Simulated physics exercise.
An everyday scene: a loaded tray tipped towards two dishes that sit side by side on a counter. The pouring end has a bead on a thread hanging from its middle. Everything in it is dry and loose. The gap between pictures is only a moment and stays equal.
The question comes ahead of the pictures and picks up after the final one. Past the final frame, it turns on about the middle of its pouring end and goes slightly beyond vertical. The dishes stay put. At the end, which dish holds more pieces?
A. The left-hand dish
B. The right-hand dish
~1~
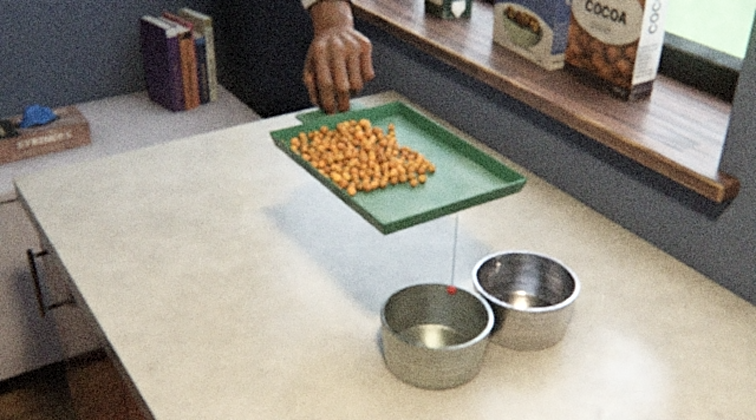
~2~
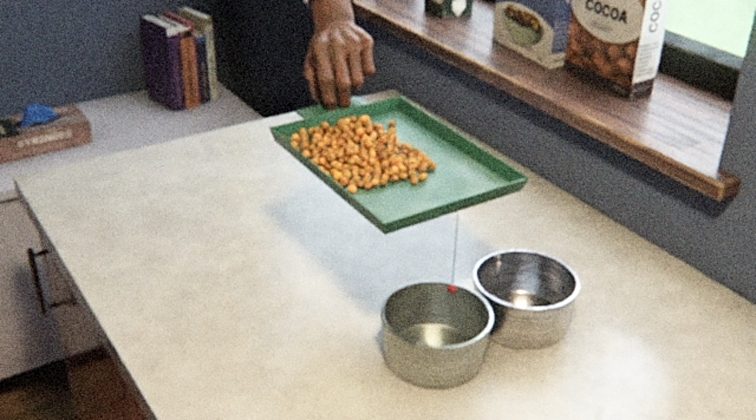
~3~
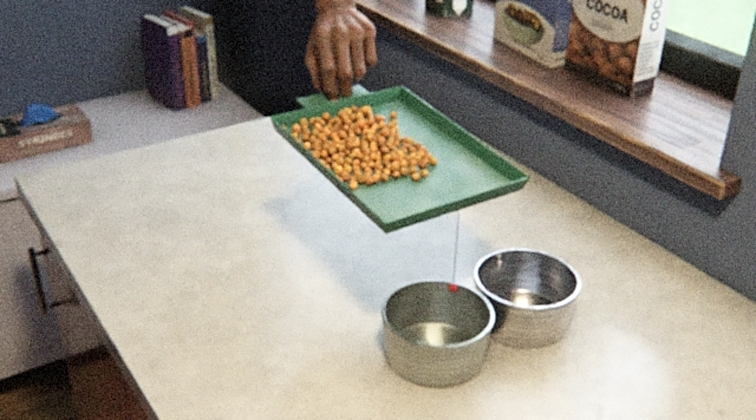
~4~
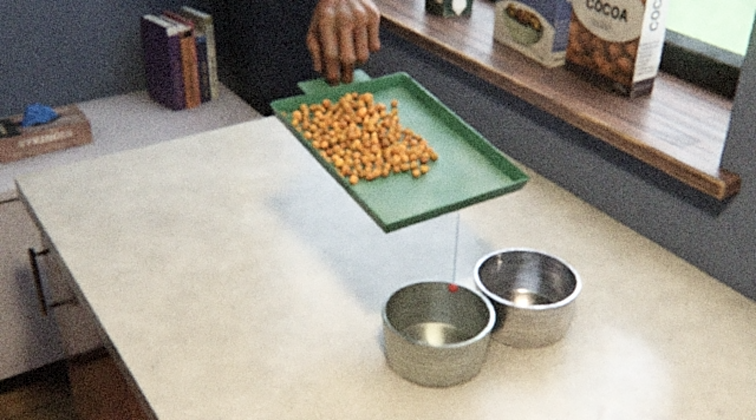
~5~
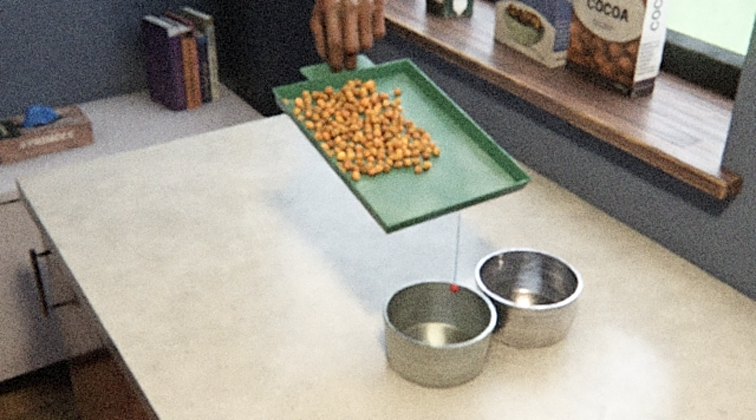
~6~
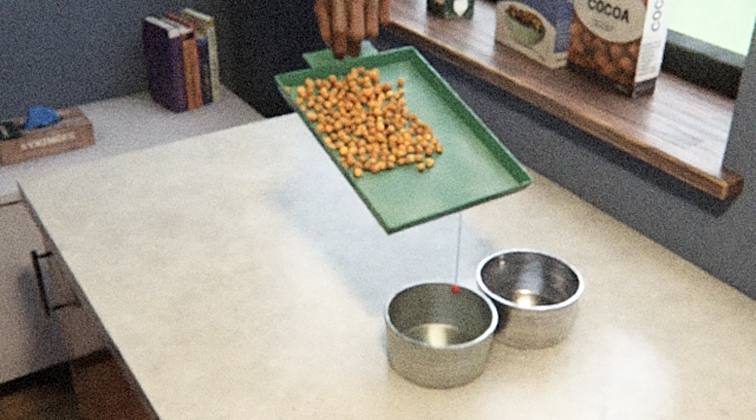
Answer: A.
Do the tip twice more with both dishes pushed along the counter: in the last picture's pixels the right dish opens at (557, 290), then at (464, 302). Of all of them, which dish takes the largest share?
First try: The leftmost dish. Second try: The rightmost dish.
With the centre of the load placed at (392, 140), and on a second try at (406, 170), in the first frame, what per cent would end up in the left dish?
In order, roughly 30 % and 40 %.
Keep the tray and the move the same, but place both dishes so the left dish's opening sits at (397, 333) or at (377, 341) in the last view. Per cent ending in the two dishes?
In turn about 70 and about 60 percent.
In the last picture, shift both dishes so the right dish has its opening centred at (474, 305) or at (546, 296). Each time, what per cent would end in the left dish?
Close to 20 in a hundred, then close to 70 in a hundred.
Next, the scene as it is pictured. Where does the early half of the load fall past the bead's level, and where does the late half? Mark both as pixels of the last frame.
It passes near (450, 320) first and then near (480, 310).
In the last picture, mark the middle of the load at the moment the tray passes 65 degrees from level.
Check around (447, 196) in the last picture.
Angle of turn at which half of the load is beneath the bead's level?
Angle: Close to 115°.
Soon, tray tipped steeply; nearly all on the tray; a stray few in the left dish; a stray few outside both; a small part in the air.
A while on, tray tipped past a quarter turn; about two thirds on the tray; a small part in the left dish; a stray few in the right dish; a small part outside both; a small part in the air.
Towards the end, tray tipped past a quarter turn; about half in the left dish; a small part in the right dish; about half outside both.
Finally, tray tipped past a quarter turn; about half in the left dish; a small part in the right dish; about half outside both.
